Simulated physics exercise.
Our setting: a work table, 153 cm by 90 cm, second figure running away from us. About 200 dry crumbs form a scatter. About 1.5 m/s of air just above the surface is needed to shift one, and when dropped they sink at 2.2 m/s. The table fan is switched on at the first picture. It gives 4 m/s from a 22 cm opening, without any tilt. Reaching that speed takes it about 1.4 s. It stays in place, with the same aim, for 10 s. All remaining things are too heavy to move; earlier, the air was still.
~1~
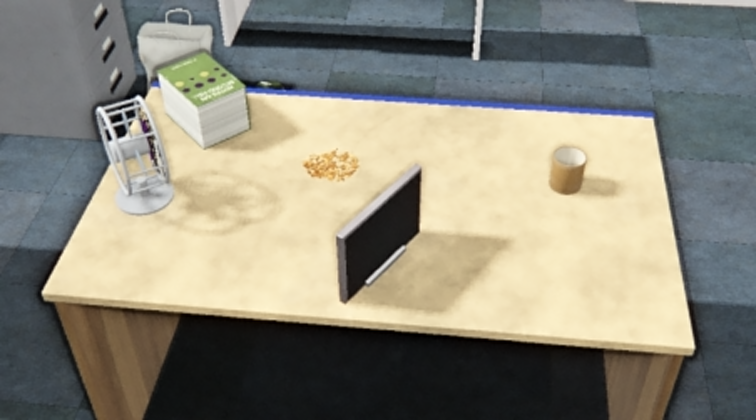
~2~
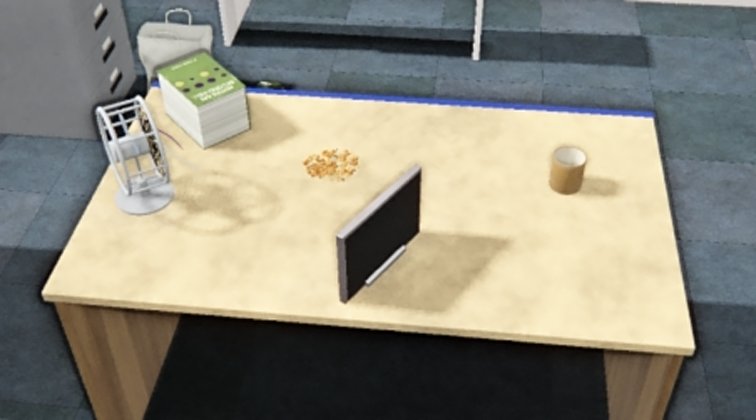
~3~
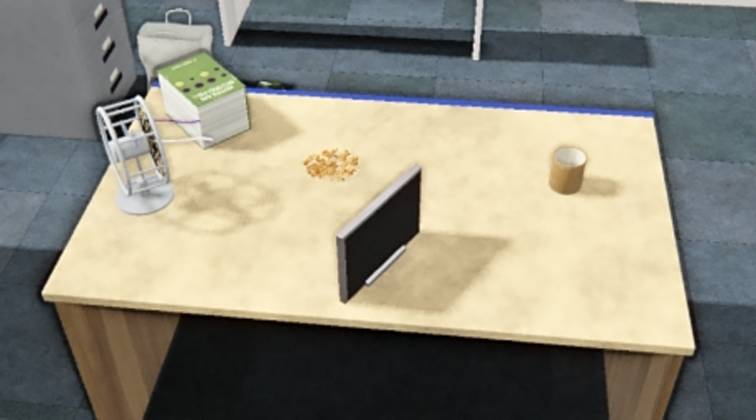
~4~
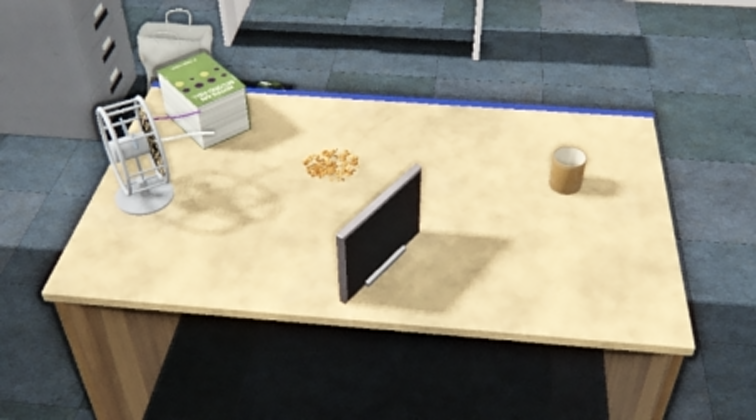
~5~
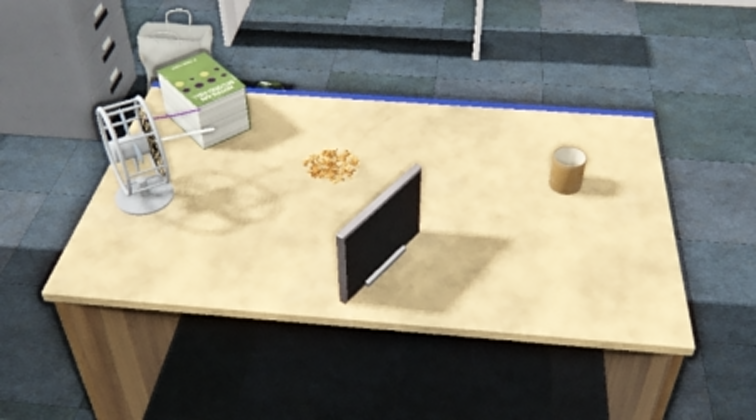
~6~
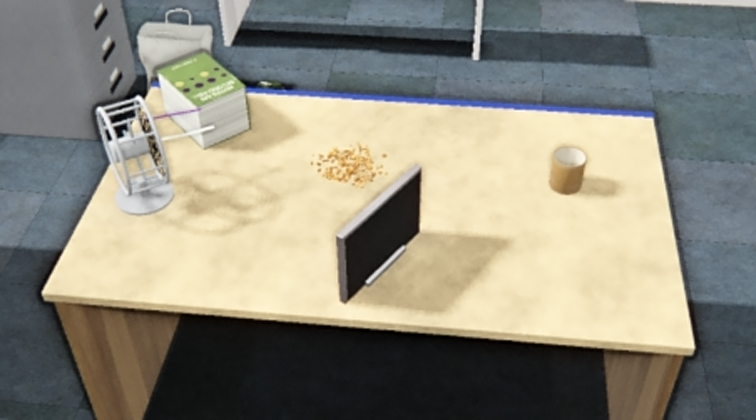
On a pale work table with a stack of books, a dark upright screen and a mug, a small fan on the left spins; a scatter of dry crumbs lies still, then begins shifting slightly to the right and spreading.
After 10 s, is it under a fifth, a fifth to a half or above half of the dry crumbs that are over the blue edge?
The share left there is one fifth to one half.
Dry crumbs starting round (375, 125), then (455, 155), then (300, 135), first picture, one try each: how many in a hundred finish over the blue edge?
100, 0 and 100 in a hundred, respectively.
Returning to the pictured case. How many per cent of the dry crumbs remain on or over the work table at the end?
Around 70 per cent.
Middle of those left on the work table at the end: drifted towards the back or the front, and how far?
I'd say toward the rear end, by something like 5 centimetres.
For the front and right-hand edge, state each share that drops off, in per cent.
Roughly 0 % front, roughly 3 % right-hand.
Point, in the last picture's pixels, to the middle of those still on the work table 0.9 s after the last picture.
Look about (459, 162) in the last picture.
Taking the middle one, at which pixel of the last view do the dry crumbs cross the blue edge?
(521, 105).
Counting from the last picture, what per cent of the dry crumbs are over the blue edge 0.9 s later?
I'd put it at some 15 %.
Then, 0.9 s after the last picture, 16 % are over the blue edge; the middle of those still in play is near (459, 162); 36 % have settled or left.
Then, 2.1 s after the last picture, 26 % are over the blue edge; the middle of those still in play is near (452, 160); 66 % have settled or left.
Then, 4.4 s after the last picture, 28 % are over the blue edge; the middle of those still in play is near (459, 162); 68 % have settled or left.
Then, 8.9 s after the last picture, at the end, 30 % are over the blue edge; the middle of those still in play is near (459, 162).
